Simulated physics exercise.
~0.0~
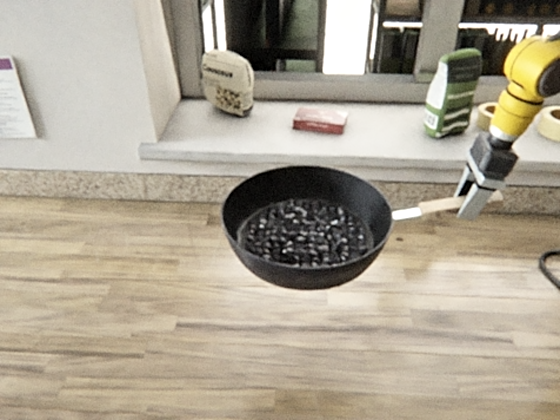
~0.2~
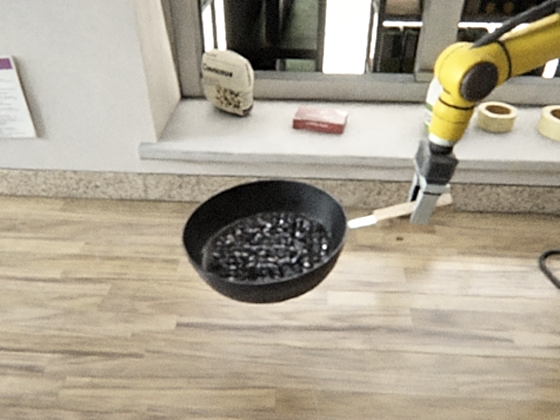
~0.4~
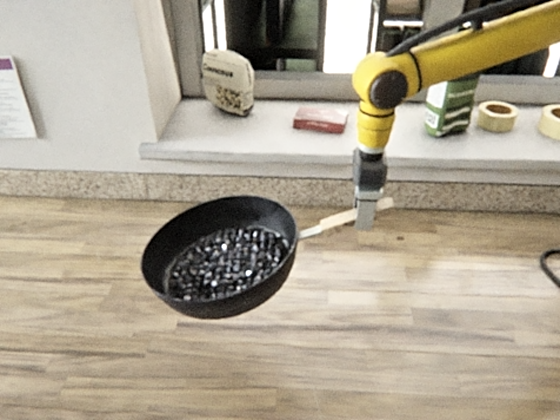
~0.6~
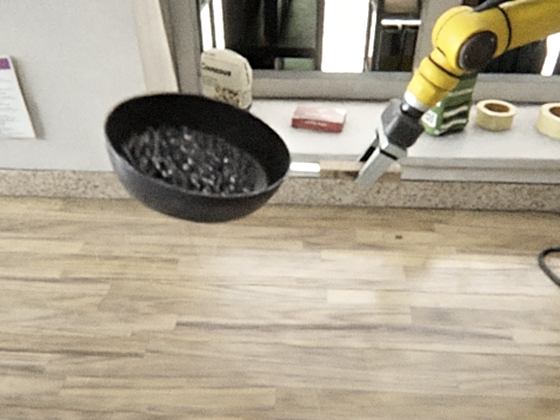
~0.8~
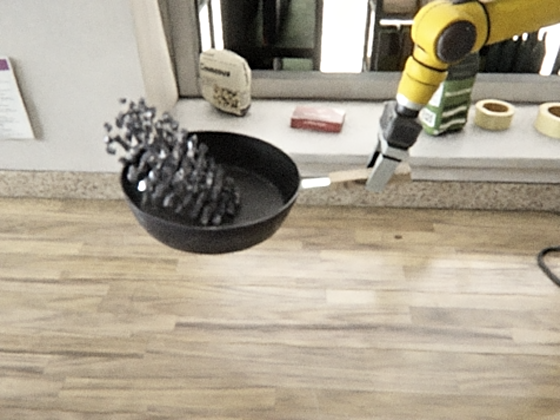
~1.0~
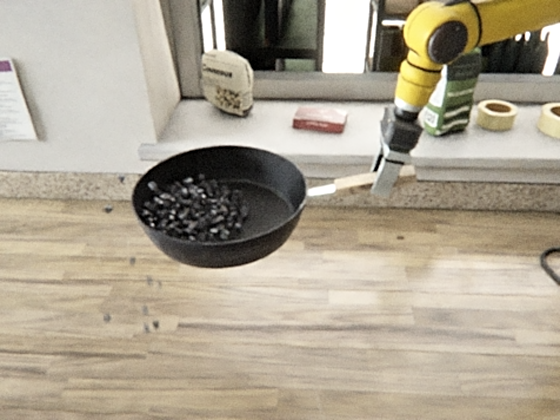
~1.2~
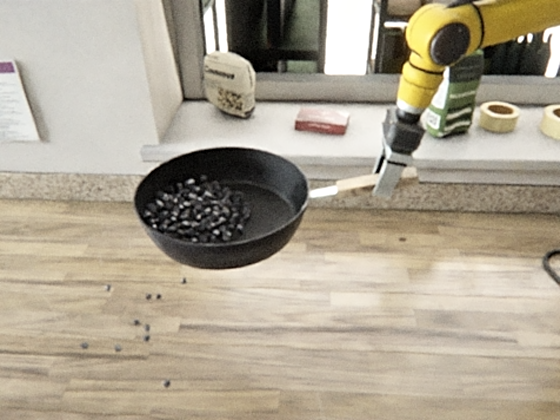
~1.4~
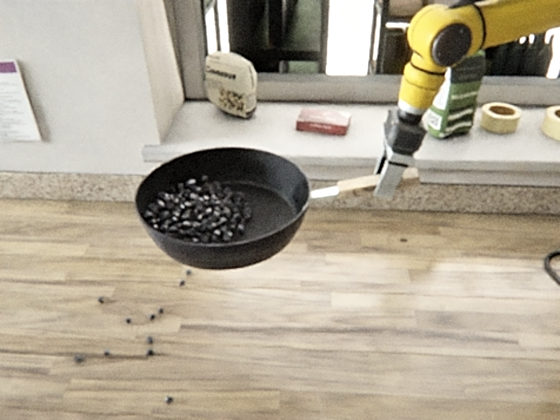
Above a wooden counter, a robot arm tosses dark pebbles in a pan, spilling a few.
